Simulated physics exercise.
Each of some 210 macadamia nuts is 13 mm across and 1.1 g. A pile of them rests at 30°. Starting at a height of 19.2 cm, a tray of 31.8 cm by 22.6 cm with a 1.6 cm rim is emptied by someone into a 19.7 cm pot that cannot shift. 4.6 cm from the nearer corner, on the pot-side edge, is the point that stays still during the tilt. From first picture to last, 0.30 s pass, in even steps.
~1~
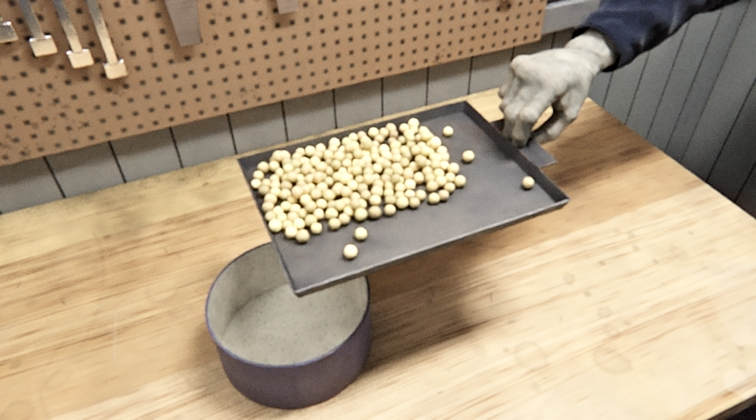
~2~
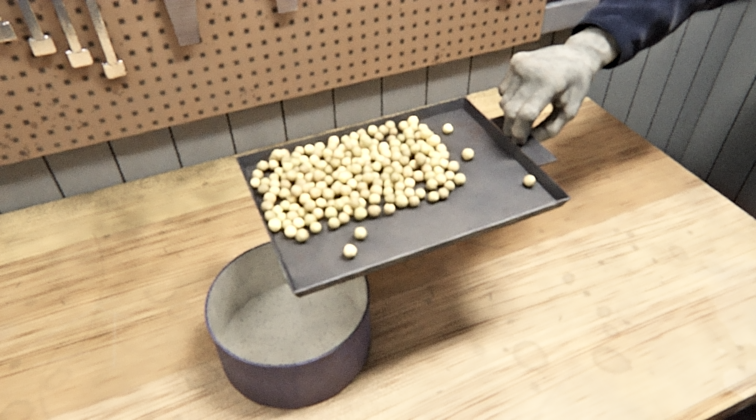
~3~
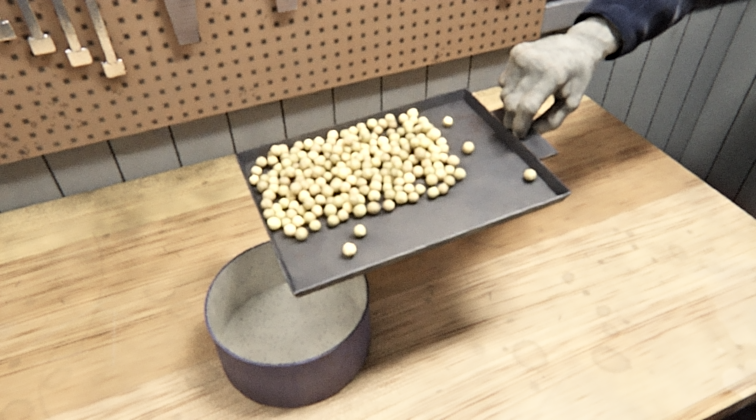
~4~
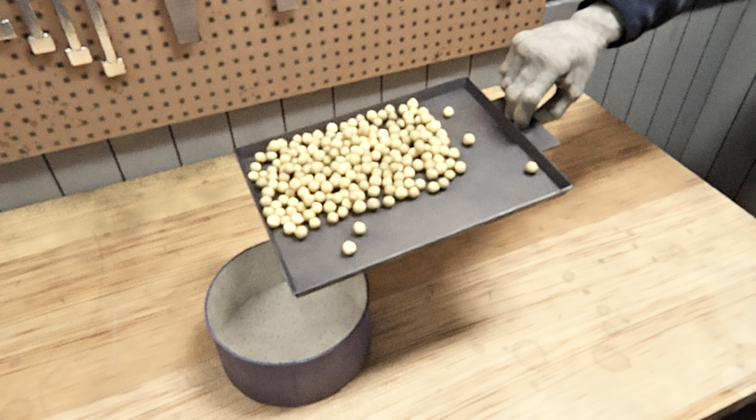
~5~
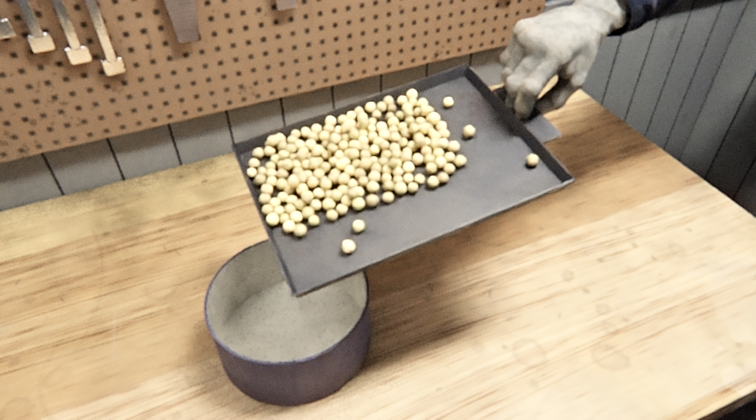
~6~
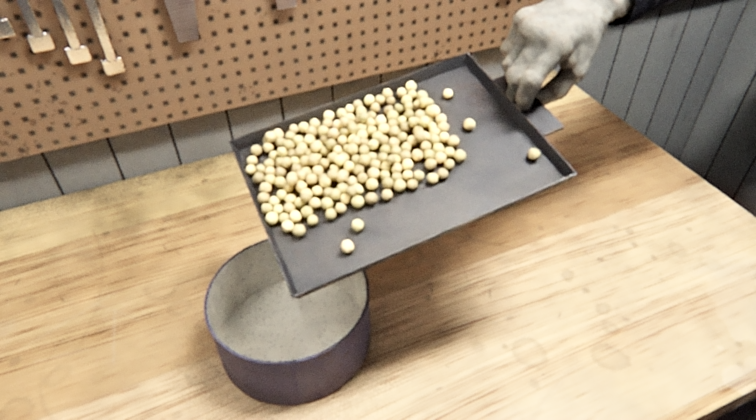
A gloved hand at the right gradually raises its side of a dark tray, tilting it toward the left front corner above a round pot on a wooden bench, while the pale round nuts on it stay heaped almost unmoved.
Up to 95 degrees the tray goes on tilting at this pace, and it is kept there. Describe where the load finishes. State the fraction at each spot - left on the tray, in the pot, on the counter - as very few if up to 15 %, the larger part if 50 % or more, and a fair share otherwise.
Tray: Very few. Pot: A fair share. Counter: The larger part.
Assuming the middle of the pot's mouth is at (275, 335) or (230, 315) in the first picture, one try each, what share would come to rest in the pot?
About 90 percent the first time and about 20 percent the second.
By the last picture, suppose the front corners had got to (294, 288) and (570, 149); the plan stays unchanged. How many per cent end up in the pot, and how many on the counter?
Pot 55 % / counter 45 %.
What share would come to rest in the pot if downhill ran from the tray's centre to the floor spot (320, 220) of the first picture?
The share comes to about 65 in a hundred.
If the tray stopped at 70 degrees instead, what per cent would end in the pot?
Roughly 20 %.
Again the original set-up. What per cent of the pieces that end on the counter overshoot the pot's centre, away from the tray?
Some 80 per cent of the spill lies beyond the centre.
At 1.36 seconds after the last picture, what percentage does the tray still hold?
Around 30 percent.
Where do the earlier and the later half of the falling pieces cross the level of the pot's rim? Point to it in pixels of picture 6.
Early: About (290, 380); late: About (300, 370).
Then, 0.82 s after the last picture, tilt 50 degrees; the tray holds 95 %, the pot 0 %.
Then, 1.36 s after the last picture, tilt 76 degrees; the tray holds 30 %, the pot 10 %.
Then, 1.96 s after the last picture, tilt 95 degrees; the tray holds 0 %, the pot 20 %.
In the end, tray 0 %, pot 20 %, counter 80 %.
